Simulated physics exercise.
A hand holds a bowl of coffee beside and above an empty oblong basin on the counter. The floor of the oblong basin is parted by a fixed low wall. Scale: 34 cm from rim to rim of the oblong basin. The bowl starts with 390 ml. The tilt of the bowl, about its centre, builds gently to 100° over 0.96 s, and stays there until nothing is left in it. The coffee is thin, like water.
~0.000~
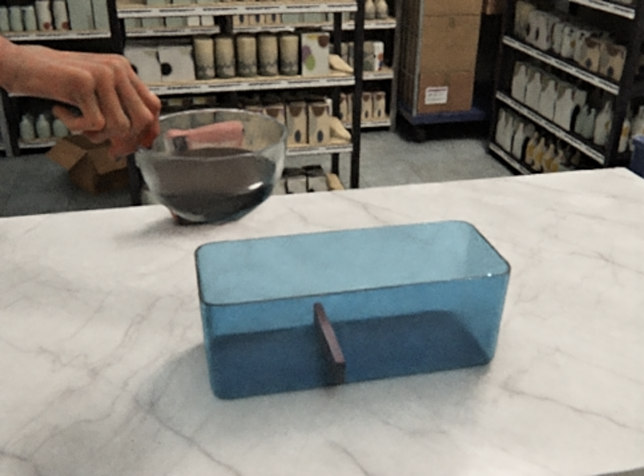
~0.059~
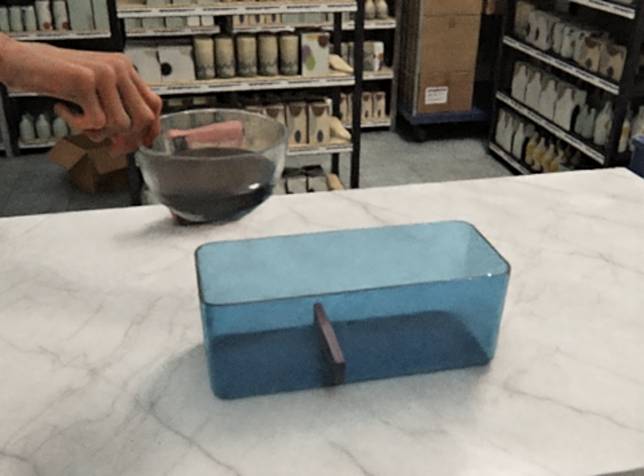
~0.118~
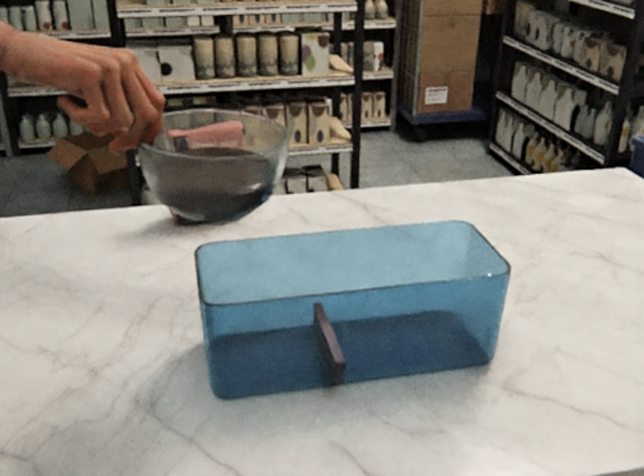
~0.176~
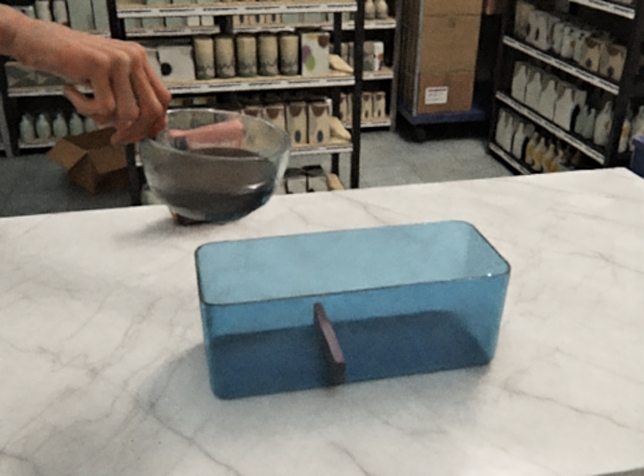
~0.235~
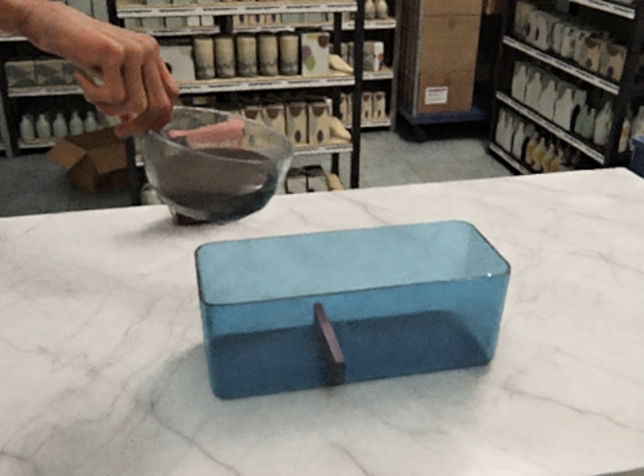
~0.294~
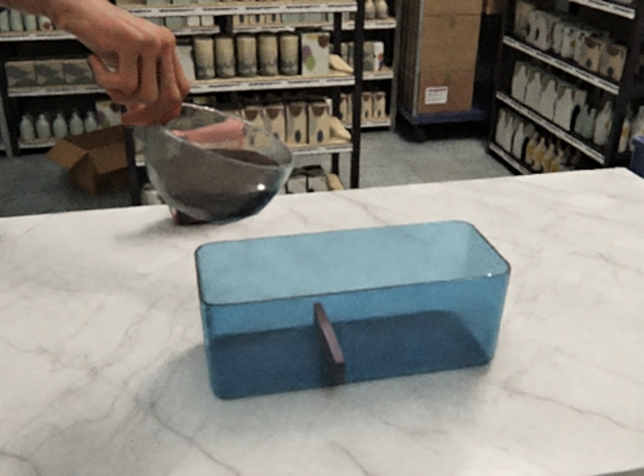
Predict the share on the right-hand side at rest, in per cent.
About 43 per cent.
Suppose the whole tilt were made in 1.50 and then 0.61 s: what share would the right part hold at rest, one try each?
First 55, then 35 per cent.
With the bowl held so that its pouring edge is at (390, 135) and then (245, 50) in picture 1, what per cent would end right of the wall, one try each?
In turn about 90 and 15 per cent.
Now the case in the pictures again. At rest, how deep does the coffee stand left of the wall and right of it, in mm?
Left about 14 mm, right about 8 mm.
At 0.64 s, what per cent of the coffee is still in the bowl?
About 54 per cent.
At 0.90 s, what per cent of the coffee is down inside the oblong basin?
Near 84 in a hundred.
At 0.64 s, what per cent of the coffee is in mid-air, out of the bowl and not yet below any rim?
Some 32 per cent.
Then, 0.64 s in, the tilt is 76° and 53 per cent is still to pour, 8 is left of the wall and 7 right of it.
Then, 0.90 s in, the tilt is 99° and 7 per cent is still to pour, 42 is left of the wall and 41 right of it.
Then, 1.17 s in, the tilt is 100° and 0 per cent is still to pour, 57 is left of the wall and 43 right of it.
Then, 1.46 s in, the tilt is 100° and 0 per cent is still to pour, 57 is left of the wall and 43 right of it.
Finally, 57 per cent lies left of the wall, 43 right of it and 0 outside.
